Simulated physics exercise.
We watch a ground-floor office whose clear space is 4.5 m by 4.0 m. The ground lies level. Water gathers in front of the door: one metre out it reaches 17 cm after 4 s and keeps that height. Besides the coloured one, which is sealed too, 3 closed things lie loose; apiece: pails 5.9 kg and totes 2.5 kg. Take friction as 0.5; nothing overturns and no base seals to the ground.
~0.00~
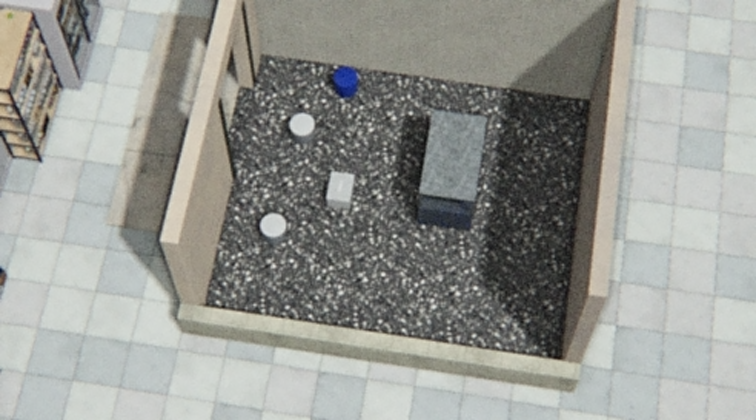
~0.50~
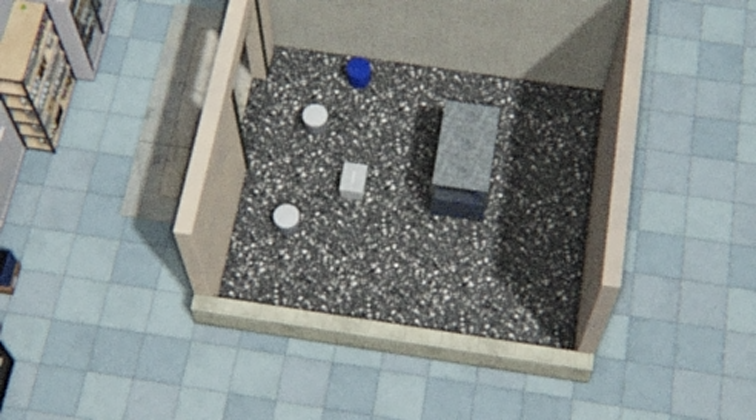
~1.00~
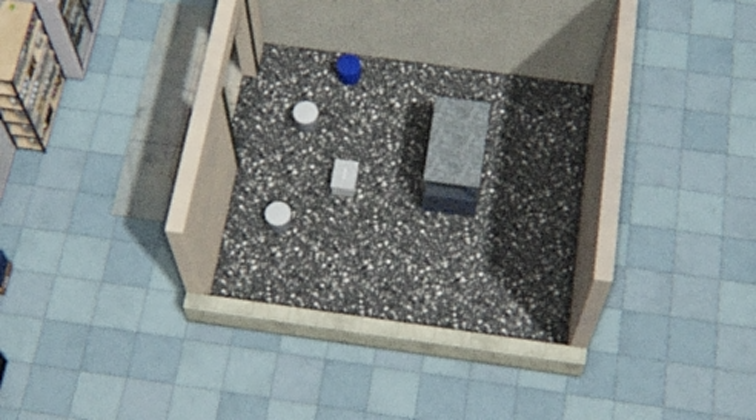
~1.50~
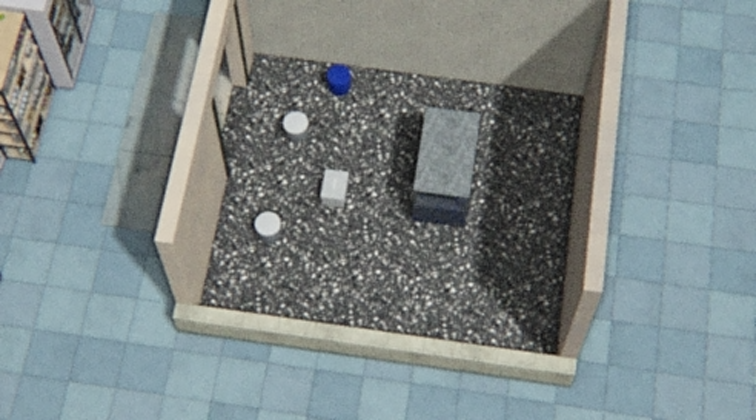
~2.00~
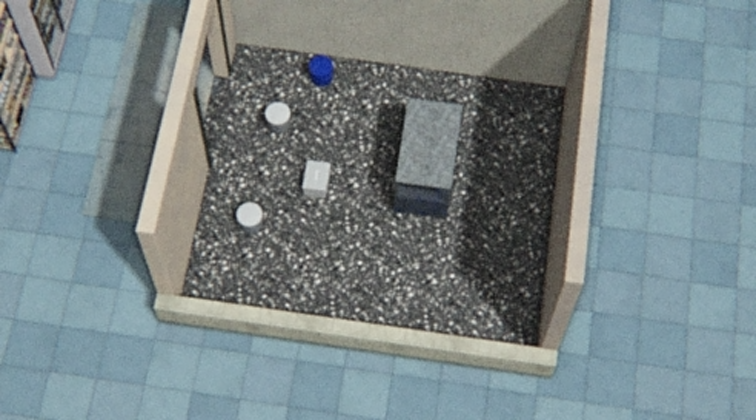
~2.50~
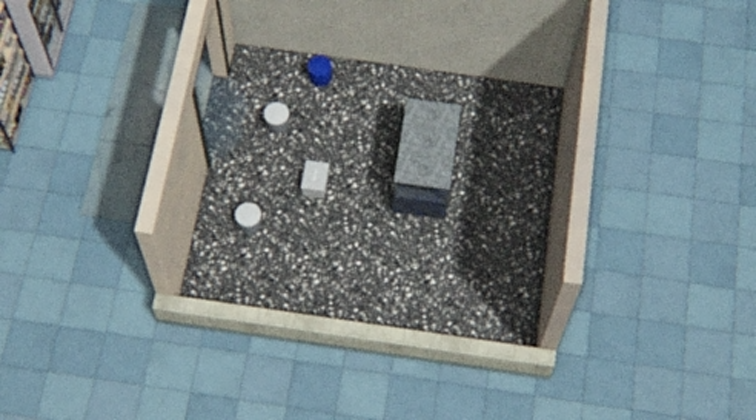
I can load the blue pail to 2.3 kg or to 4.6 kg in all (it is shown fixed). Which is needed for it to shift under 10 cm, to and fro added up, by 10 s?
For it, neither load is enough.
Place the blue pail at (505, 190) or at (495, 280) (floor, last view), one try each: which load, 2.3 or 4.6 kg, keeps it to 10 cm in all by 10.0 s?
In turn: Only the larger holds; neither holds.
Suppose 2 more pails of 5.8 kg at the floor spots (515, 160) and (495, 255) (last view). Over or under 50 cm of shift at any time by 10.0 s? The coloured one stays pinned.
In turn: Less, under.
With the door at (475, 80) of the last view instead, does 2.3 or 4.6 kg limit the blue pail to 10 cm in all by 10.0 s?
In that case only the higher weight holds it.
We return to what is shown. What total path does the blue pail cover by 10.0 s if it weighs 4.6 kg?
Some 450 cm in all.
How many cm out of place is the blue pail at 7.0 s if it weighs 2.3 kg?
About 300 cm.
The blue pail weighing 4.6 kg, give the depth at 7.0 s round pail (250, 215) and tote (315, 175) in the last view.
Roughly 1 and 2 cm.
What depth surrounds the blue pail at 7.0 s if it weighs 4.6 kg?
Roughly 4 cm.
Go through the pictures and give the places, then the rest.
The blue pail at (346, 77), on the bottom; water covers 0.0 m2; 0 of 4 have shifted, in the first frame.
The blue pail at (359, 68) rests on the ground; water covers 0.0 m2; 0 of 4 have shifted, in the second frame.
The blue pail at (349, 65) rests on the ground; 0.0 m2 under water; 0 of 4 have shifted, in the third frame.
The blue pail at (339, 75), on the bottom; water covers 0.0 m2; 0 of 4 have shifted, in the fourth frame.
The blue pail at (321, 66) rests on the ground; water covers 0.0 m2; 0 of 4 have shifted, in the fifth frame.
The blue pail at (320, 66), on the bottom; water covers 0.3 m2; 0 of 4 have shifted, in the sixth frame.
After 3.5 s the blue pail would be 0 cm from its start with 2.3 kg and 0 cm from its start with 4.6 kg; 0 cm of water round it then.
After 4.5 s the blue pail would be 32 cm from its start with 2.3 kg and 12 cm from its start with 4.6 kg; 4 cm of water round it then.
After 7.0 s the blue pail would be 316 cm from its start with 2.3 kg and 264 cm from its start with 4.6 kg; 4 cm of water round it then.
After 10.0 s the blue pail would be 294 cm from its start with 2.3 kg and 308 cm from its start with 4.6 kg; 4 cm of water round it then.
